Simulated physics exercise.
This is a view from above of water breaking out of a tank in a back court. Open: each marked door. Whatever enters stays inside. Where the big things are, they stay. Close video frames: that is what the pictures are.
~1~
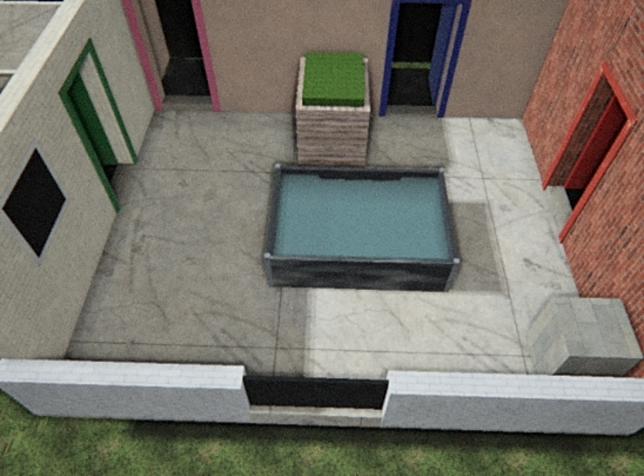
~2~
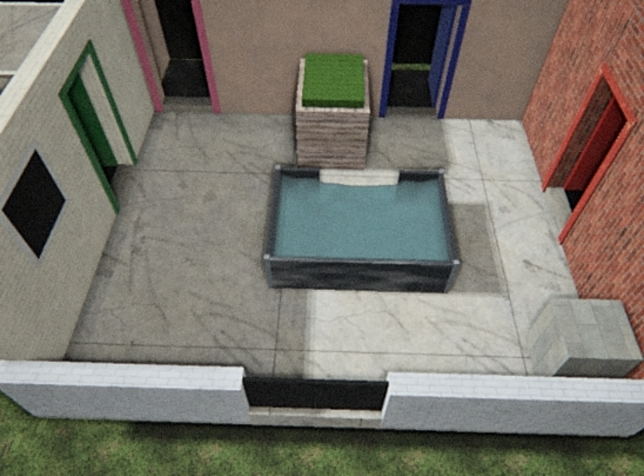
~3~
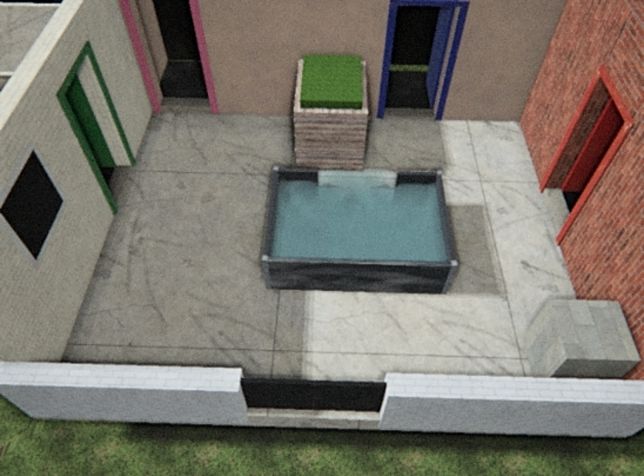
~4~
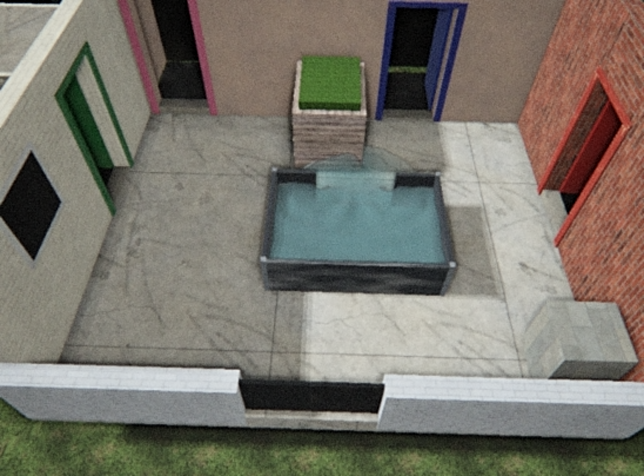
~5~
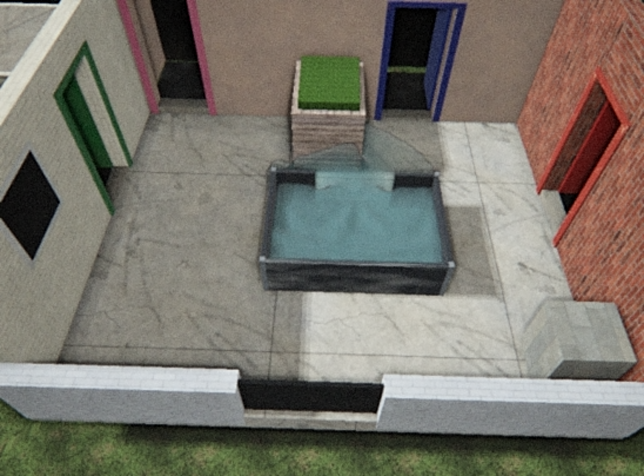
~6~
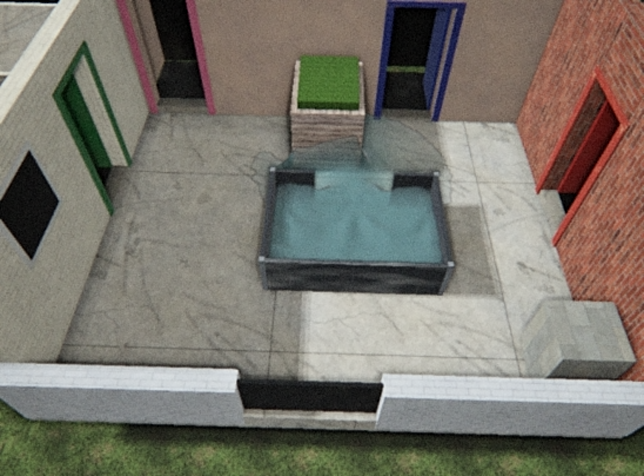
Water tank in a walled back court, its still water starting to pour out through a gap on the far side.
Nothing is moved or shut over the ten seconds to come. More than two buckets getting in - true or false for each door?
Green door: True; pink door: False; red door: False; blue door: True.
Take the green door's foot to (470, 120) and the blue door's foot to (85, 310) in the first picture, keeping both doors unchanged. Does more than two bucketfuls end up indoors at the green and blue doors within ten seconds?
My reading: Green exceeds the limit, blue stays within the limit.
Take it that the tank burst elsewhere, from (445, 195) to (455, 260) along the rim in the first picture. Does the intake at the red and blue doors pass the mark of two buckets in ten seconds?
In that case the red one breaks the limit and the blue one breaks the limit.
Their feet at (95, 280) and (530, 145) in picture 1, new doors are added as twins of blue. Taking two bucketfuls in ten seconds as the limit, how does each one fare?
Log: Door one misses the mark; door two beats the mark.
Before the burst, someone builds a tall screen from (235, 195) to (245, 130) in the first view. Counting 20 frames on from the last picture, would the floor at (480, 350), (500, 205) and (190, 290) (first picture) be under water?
Taking the three spots in turn, they are unwetted, inundated and inundated.
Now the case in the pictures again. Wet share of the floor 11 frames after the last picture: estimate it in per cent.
I make it 45 per cent.
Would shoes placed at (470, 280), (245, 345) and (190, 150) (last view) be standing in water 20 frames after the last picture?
As listed, the points end up high and dry, high and dry and soaked.
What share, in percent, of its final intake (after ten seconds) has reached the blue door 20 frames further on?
My figure is 65 in a hundred.
A moment on, water covers 25 % of the floor; the green door not reached, the pink door not reached, the red door not reached, the blue door over two buckets in.
Next, water covers 45 % of the floor; the green door under two buckets in, the pink door wet at the sill, nothing in, the red door not reached, the blue door far over two buckets in.
Then, water covers 55 % of the floor; the green door over two buckets in, the pink door wet at the sill, nothing in, the red door wet at the sill, nothing in, the blue door far over two buckets in.
Later, water covers 80 % of the floor; the green door far over two buckets in, the pink door wet at the sill, nothing in, the red door wet at the sill, nothing in, the blue door far over two buckets in.
In the end, water covers 95 % of the floor; the green door far over two buckets in, the pink door wet at the sill, nothing in, the red door wet at the sill, nothing in, the blue door far over two buckets in.
